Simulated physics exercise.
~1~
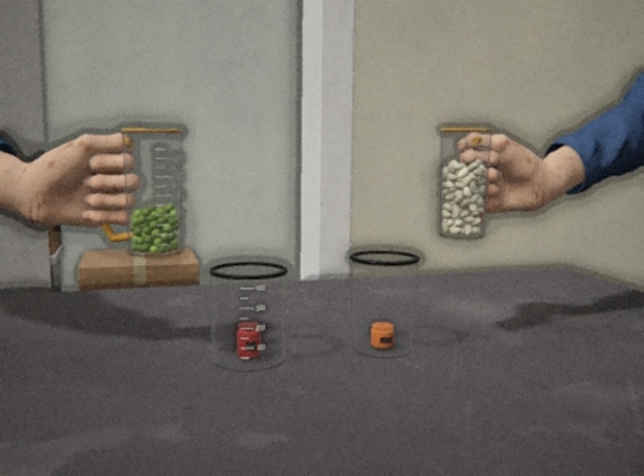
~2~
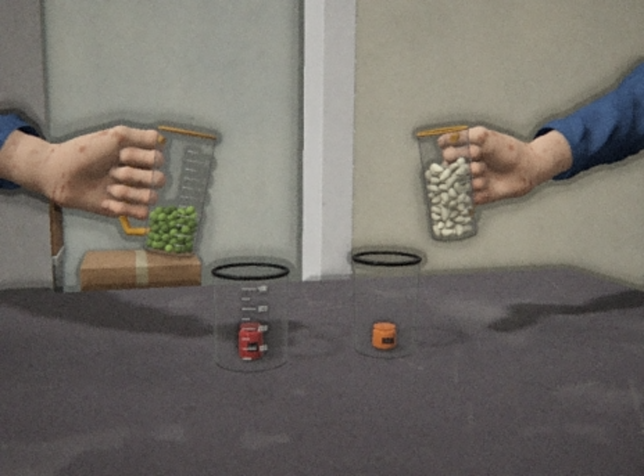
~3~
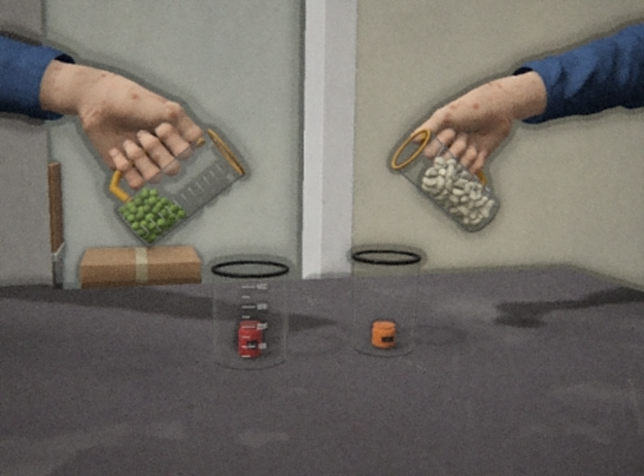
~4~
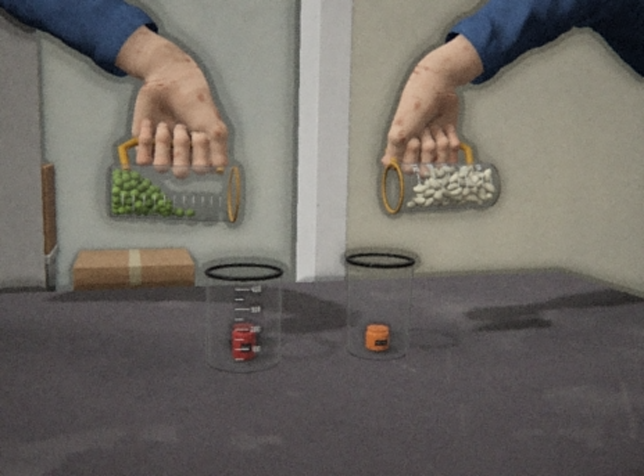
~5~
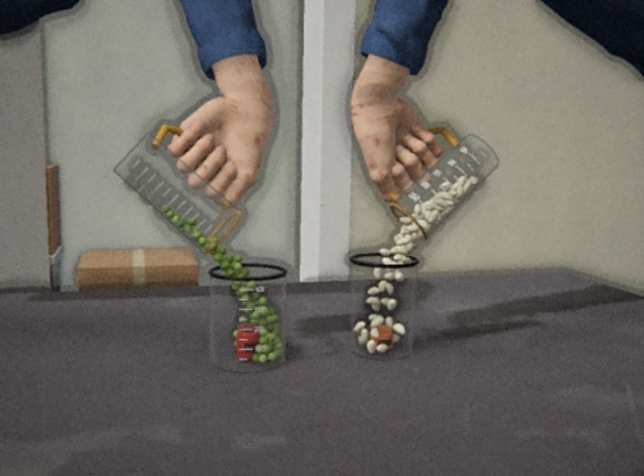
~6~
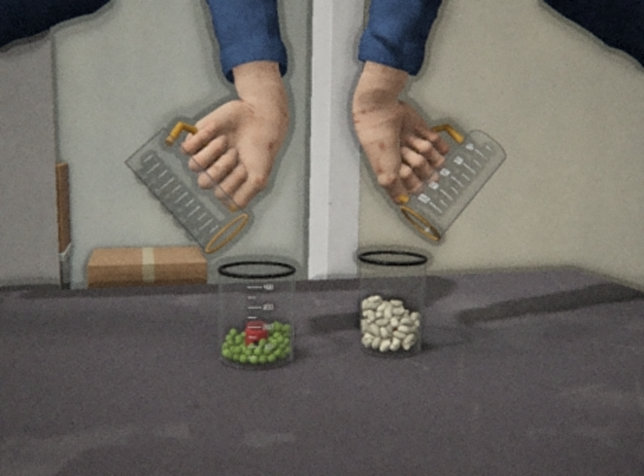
Two hands tilted clear cups over two glass containers, pouring green peas around a red object on the left and white beans around an orange one on the right, until the cups were empty, the red object still showed and the orange one was buried.
